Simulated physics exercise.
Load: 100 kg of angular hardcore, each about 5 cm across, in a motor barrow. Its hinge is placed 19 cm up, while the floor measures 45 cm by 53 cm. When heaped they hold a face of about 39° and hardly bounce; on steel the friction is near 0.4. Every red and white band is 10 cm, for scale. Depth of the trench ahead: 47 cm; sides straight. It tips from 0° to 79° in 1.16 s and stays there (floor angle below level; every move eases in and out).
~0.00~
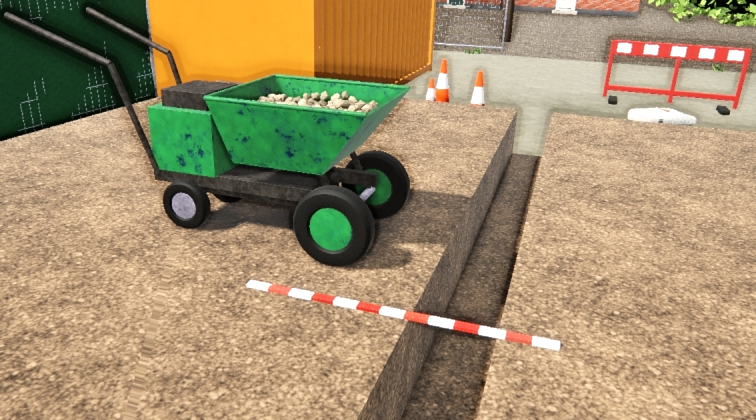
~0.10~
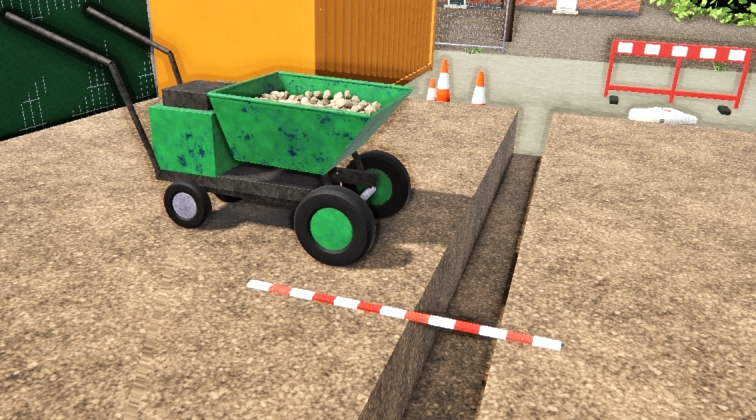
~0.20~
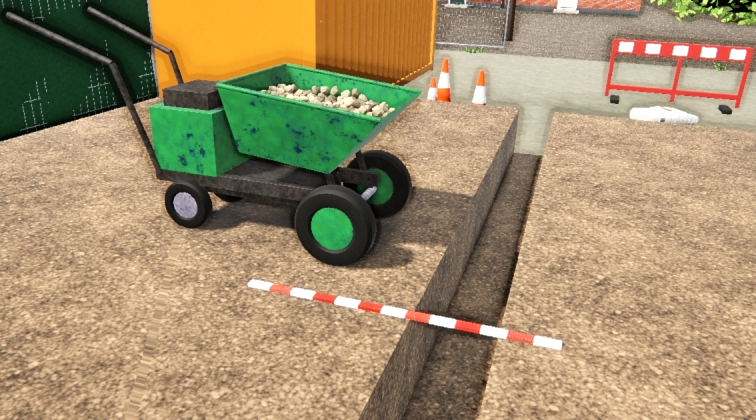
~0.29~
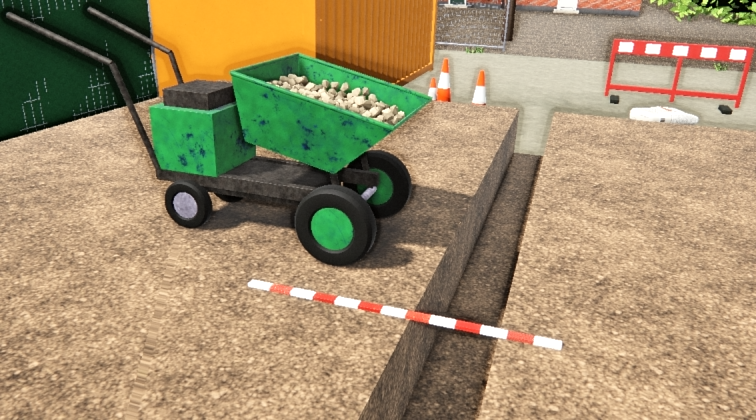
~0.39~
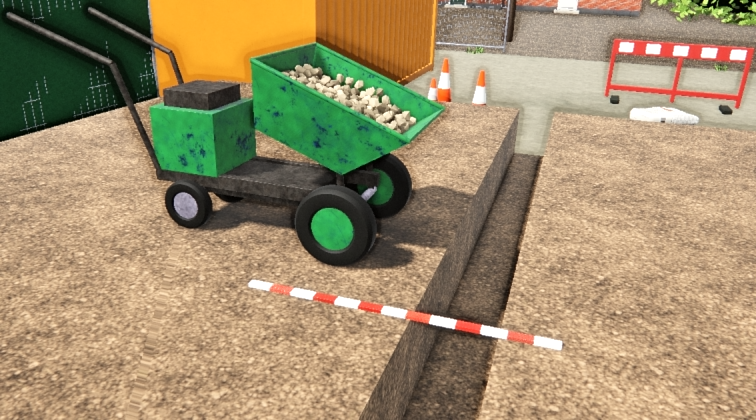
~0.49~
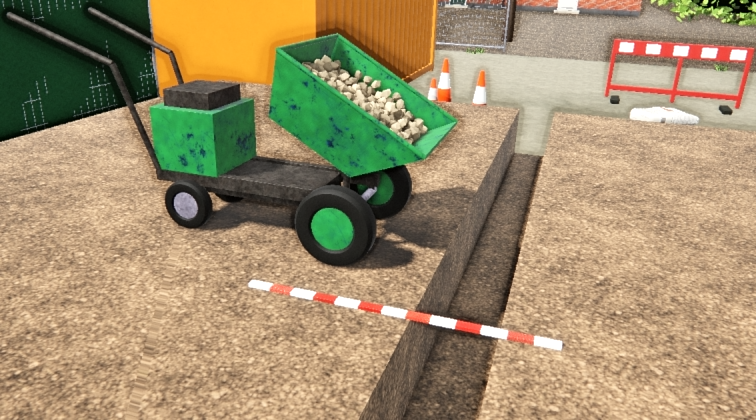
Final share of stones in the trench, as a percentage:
88 per cent.
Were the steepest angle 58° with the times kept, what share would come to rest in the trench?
About 15%.
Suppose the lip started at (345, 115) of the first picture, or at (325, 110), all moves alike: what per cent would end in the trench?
It comes to about 100 and 100 in a hundred.
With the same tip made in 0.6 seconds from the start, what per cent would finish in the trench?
In that case some 65 per cent.
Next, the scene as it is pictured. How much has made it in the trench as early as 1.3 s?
Some 30 per cent.
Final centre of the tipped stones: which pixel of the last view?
Their middle is at about (484, 329).
After 0.9 s the floor is at 67°; 100 % in the skip; the foremost stones are at (455, 204).
After 1.3 s the floor is at 79°; 64 % in the skip, 32 % in the trench, 4 % past the trench; the foremost stones are at (546, 290).
After 1.6 s the floor is at 79°; 24 % in the skip, 64 % in the trench, 12 % past the trench; the foremost stones are at (610, 309).
After 3.6 s the floor is at 79°; 0 % in the skip, 88 % in the trench, 12 % past the trench; the foremost stones are at (621, 306).
